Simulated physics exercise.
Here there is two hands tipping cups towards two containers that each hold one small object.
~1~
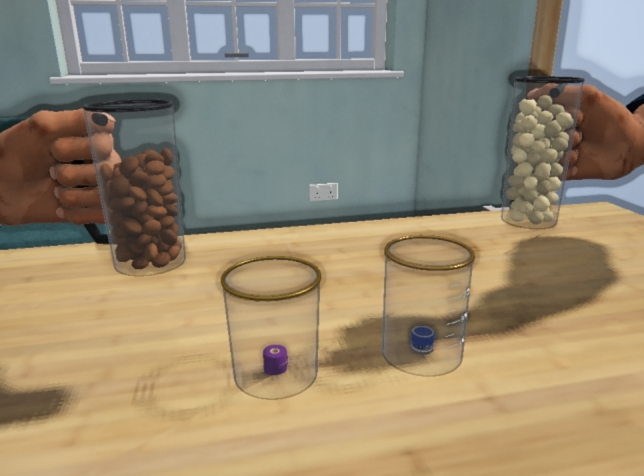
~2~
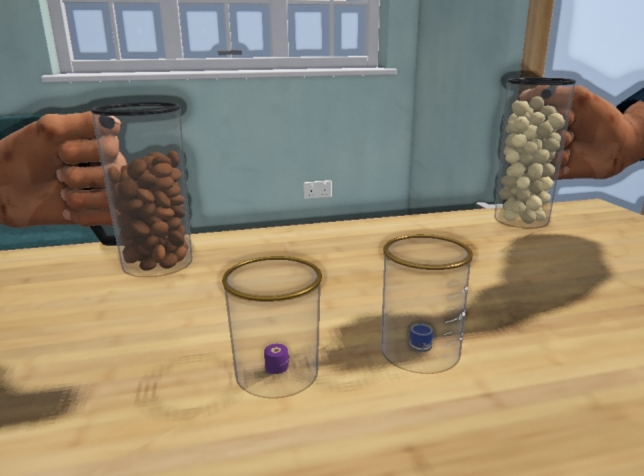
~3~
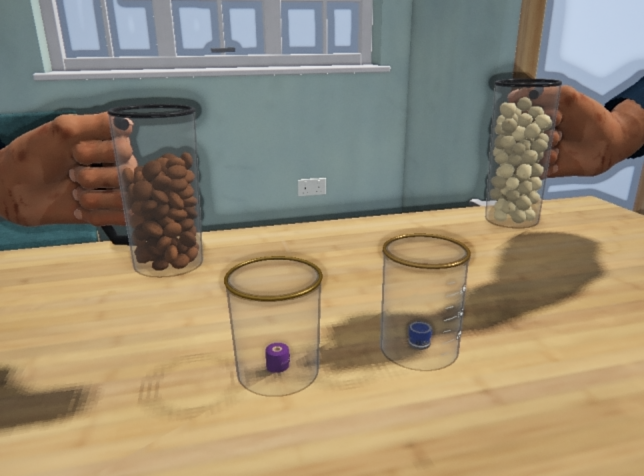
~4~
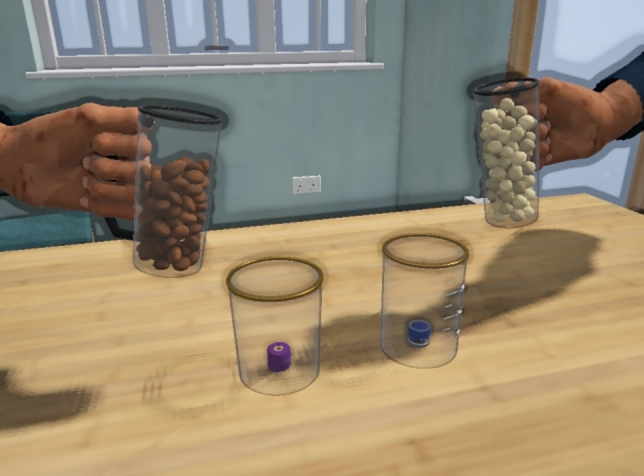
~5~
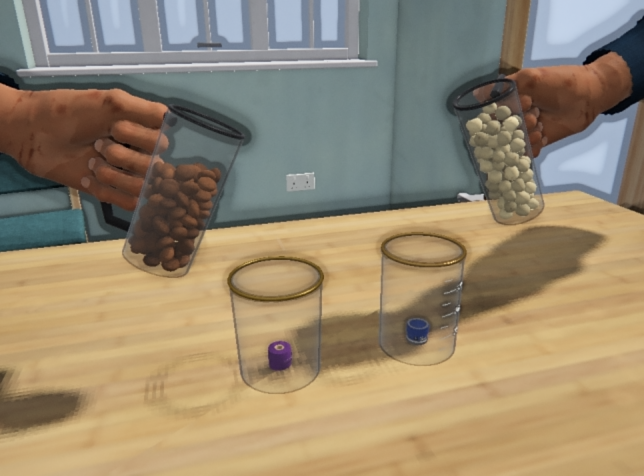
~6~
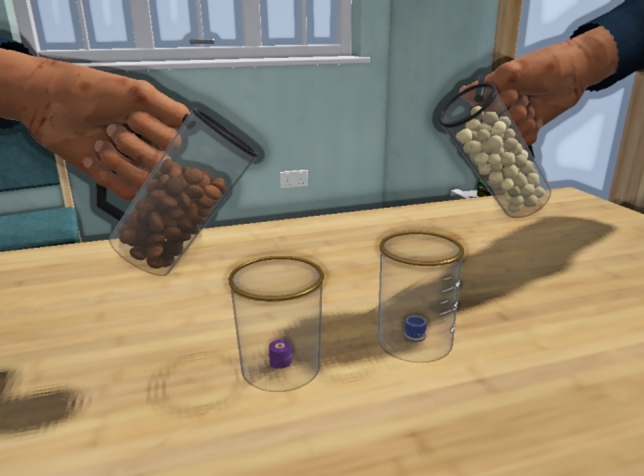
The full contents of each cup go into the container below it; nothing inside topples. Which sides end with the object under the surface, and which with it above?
Left thing: Under the surface; right thing: Under the surface.
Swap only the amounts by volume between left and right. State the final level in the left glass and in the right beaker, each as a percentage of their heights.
Roughly 50 and 45.
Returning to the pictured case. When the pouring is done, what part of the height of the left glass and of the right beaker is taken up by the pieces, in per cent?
Left 50, right 45, roughly.
Then, 0.24 s on from there, left glass empty, all of its cupful still in the cup; right beaker empty, all of its cupful still in the cup.
Then, 0.55 s on from there, left glass empty, all of its cupful still in the cup; right beaker empty, all of its cupful still in the cup.
Then, 0.88 s on from there, left glass nearly empty, the bulk of its cupful still in the cup; right beaker nearly empty, near two thirds of its cupful still in the cup.
In the end, left glass half full (surface near (279, 320)), nothing beside it; right beaker half full (surface near (418, 300)), nothing beside it; the left thing is covered; the right thing is covered.
